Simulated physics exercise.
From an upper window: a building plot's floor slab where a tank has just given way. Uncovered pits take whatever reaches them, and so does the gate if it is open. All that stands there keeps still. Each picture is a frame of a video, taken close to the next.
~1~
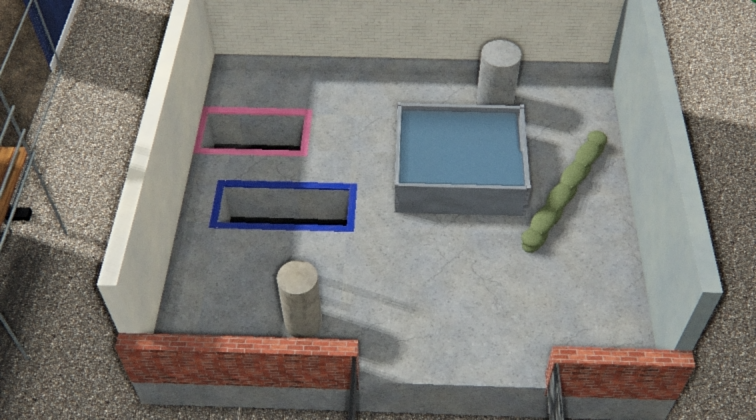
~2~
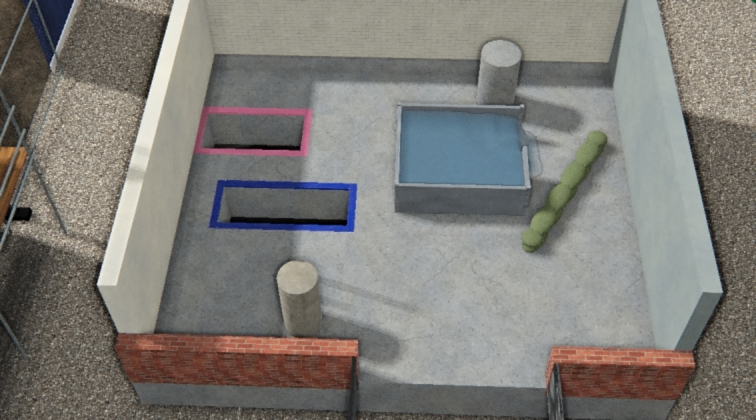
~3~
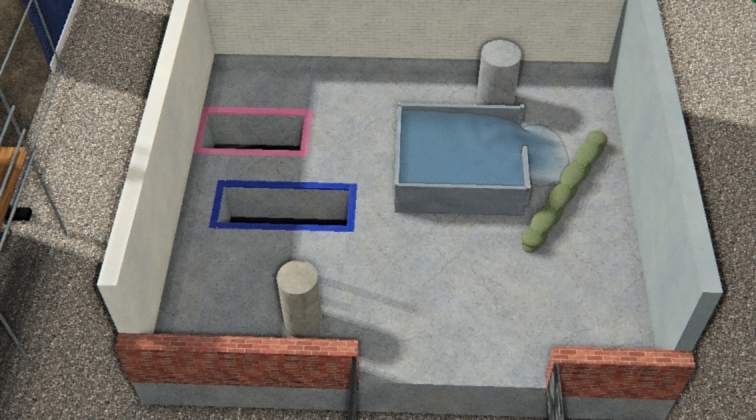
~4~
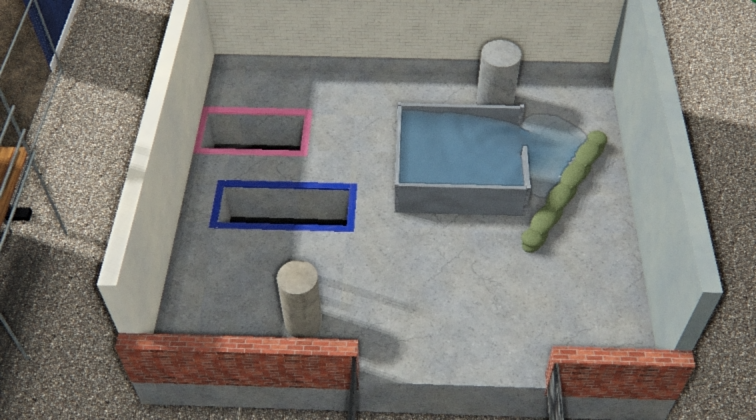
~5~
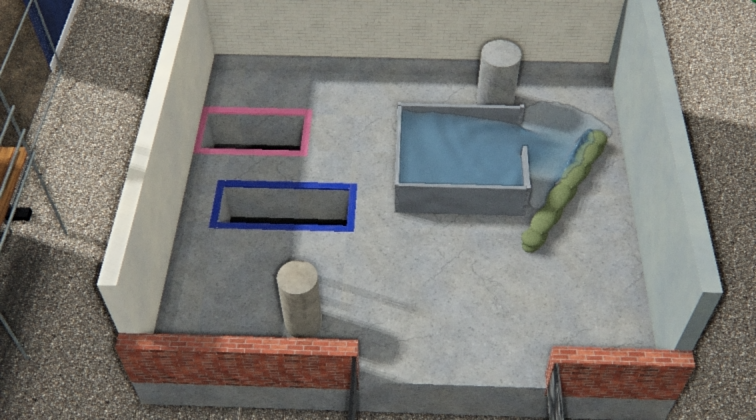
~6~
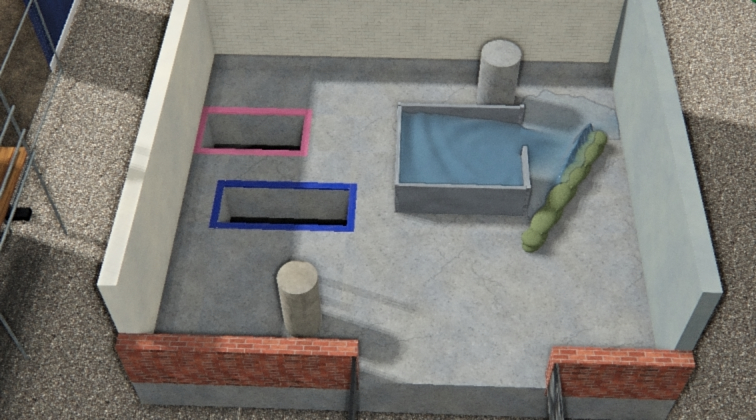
On a walled concrete floor, a grey tank of still blue water opened on its right side, and water poured out, spread to the green hedge, and ran along it toward the back right.
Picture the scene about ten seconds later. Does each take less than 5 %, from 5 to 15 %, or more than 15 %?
One by one: Gate: Beneath five per cent, blue pit: Beneath five per cent, pink pit: Past fifteen per cent.
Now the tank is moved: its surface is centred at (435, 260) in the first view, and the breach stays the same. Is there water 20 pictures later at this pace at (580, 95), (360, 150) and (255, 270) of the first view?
Outcome, in sequence: Wetted, unwetted, unwetted.
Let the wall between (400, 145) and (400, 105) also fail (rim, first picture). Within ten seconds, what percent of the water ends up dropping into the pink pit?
About 45 percent ends up in the pink pit, by my reckoning.
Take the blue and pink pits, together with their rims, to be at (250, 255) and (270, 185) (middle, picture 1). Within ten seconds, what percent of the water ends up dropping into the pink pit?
Out of a hundred parts, 10 go to pink.
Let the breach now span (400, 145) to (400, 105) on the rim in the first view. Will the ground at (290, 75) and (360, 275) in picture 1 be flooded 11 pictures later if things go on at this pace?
Soaked, then unsoaked.
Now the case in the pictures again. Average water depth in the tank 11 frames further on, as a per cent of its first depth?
58 percent or thereabouts.
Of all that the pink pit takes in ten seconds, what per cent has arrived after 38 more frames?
Near 20 per cent, give or take.
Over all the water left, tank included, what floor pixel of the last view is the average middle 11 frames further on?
I'd point to (508, 151).
A moment on, water covers 10 % of the floor; the gate 0 %, the blue pit 0 %, the pink pit 0 %.
Next, water covers 15 % of the floor; the gate 0 %, the blue pit 0 %, the pink pit 0 %.
Then, water covers 35 % of the floor; the gate 0 %, the blue pit 0 %, the pink pit 0 %.
Later, water covers 55 % of the floor; the gate 0 %, the blue pit 0 %, the pink pit 5 %.
In the end, water covers 65 % of the floor; the gate 2 %, the blue pit 2 %, the pink pit 20 %.
